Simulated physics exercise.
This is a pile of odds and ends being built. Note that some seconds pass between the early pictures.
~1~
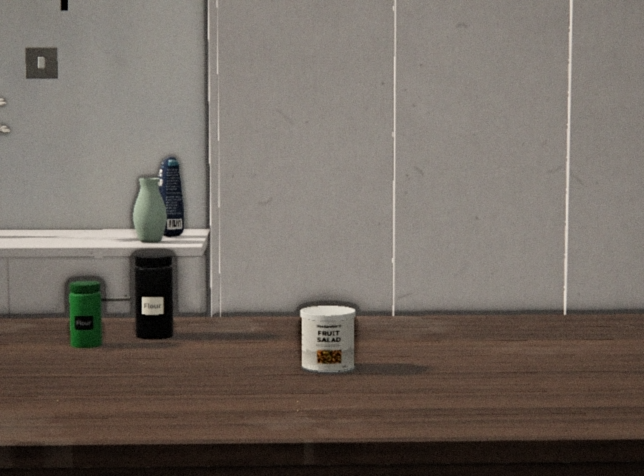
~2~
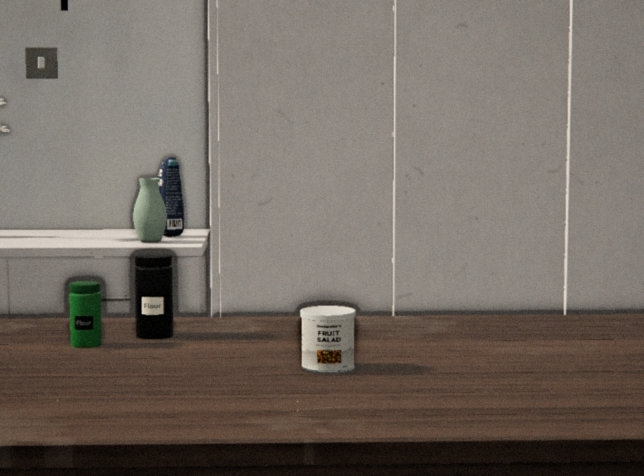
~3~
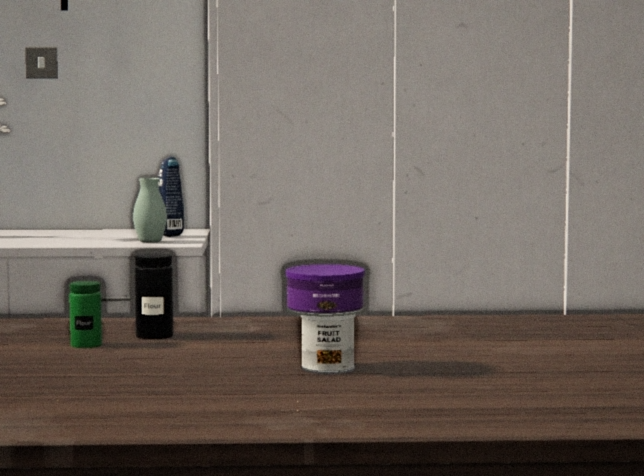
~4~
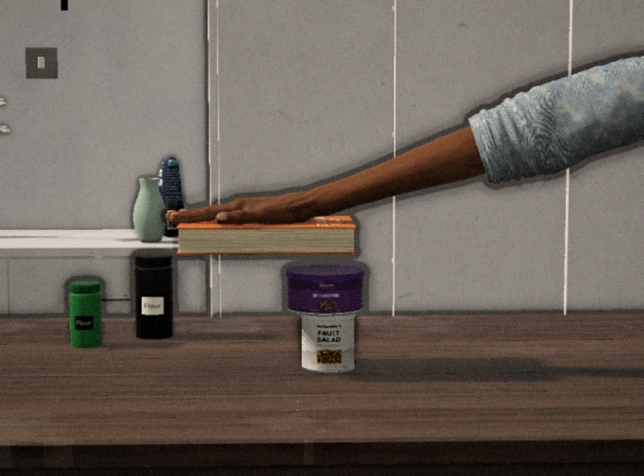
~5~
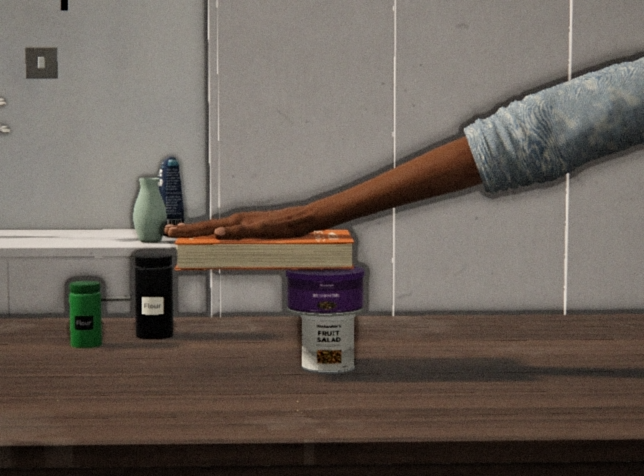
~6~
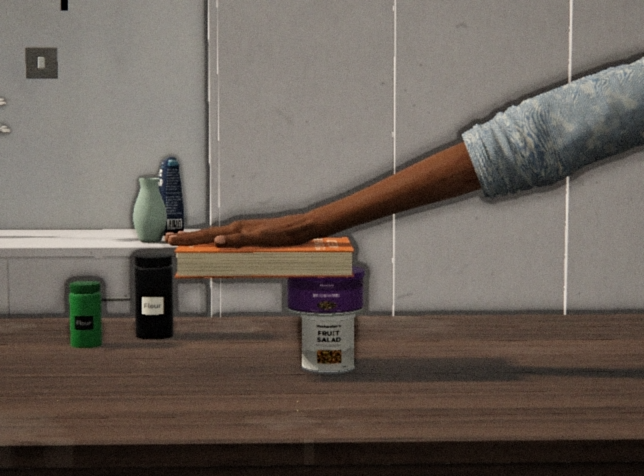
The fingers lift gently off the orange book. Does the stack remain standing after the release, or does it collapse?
The stack collapses.
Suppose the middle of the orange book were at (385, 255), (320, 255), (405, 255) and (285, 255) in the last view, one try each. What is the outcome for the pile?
Collapses; stays standing; collapses; collapses.
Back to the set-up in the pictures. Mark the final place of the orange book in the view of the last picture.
It ends near (239, 302).
Then, 0.30 s on from there, orange book now fallen; purple tub turned 44° from how it was put.
Then, 0.40 s on from there, purple tub turned 41° from how it was put.
Then, 1.90 s on from there, purple tub turned 44° from how it was put.
In the end, fallen, orange book; toppled in the pile, purple tub; the other 3 unmoved. At the end, from the last picture's camera, orange book near (239, 302). The pile gives way.
